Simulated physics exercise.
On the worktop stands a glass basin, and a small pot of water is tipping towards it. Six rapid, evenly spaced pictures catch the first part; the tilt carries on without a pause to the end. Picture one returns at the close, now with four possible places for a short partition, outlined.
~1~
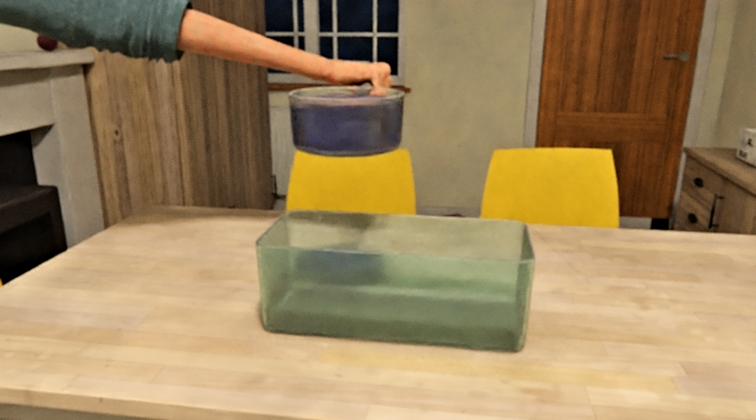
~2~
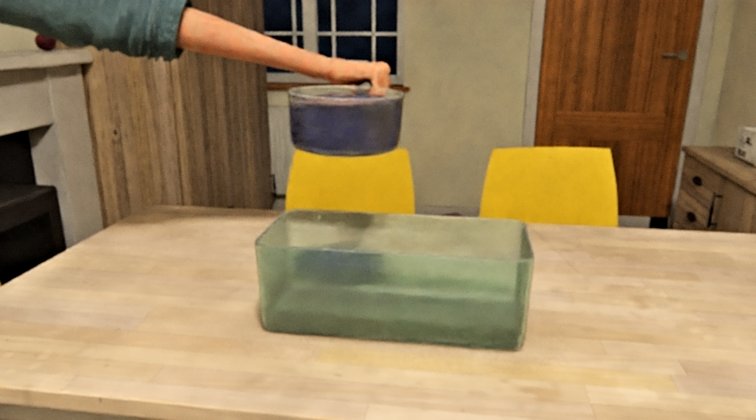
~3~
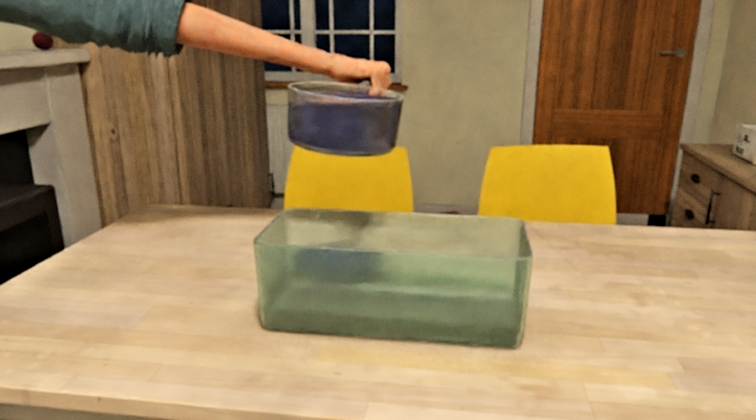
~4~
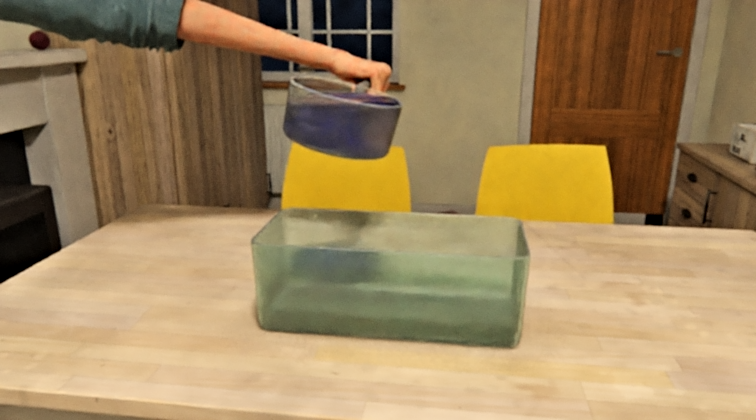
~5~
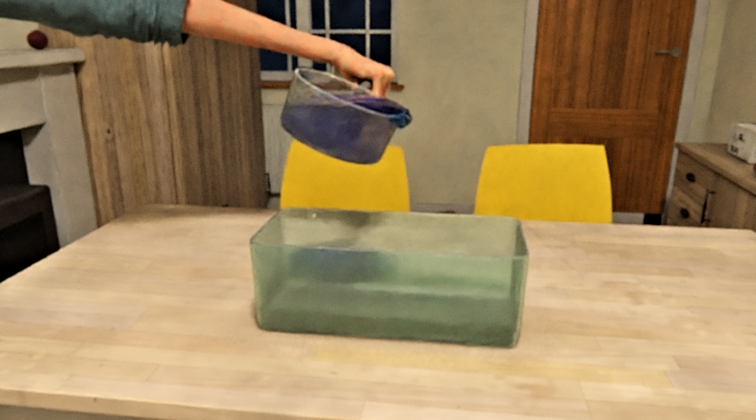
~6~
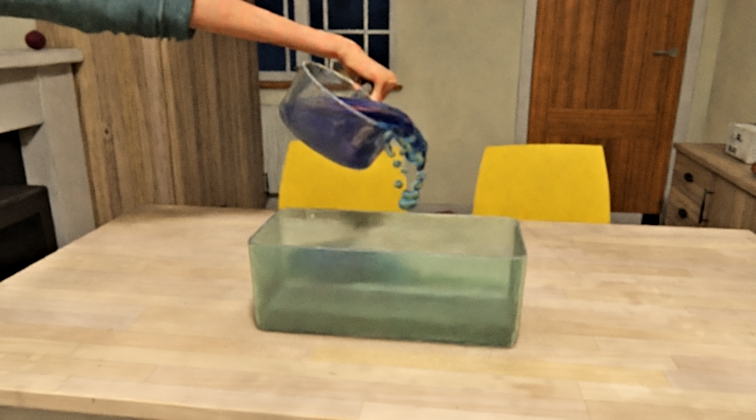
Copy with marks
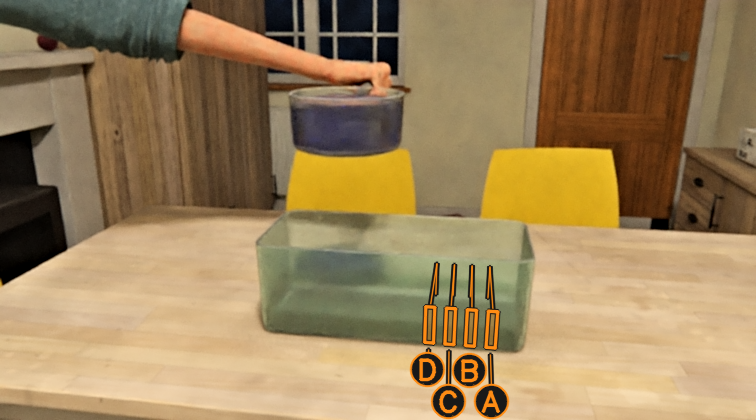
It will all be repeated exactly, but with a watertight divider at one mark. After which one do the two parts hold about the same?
I would pick place C.
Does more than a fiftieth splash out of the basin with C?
No.
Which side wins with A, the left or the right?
The left side.
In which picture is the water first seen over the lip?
In picture 5.
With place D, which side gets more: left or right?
More ends on the right.
In orange, A at (490, 354); B at (469, 352); C at (449, 351); D at (428, 349).
For place A, about 98 % ends left of the wall and 2 % right of it.
For place B, about 78 % ends left of the wall and 20 % right of it.
For place C, about 47 % ends left of the wall and 52 % right of it.
For place D, about 28 % ends left of the wall and 71 % right of it.
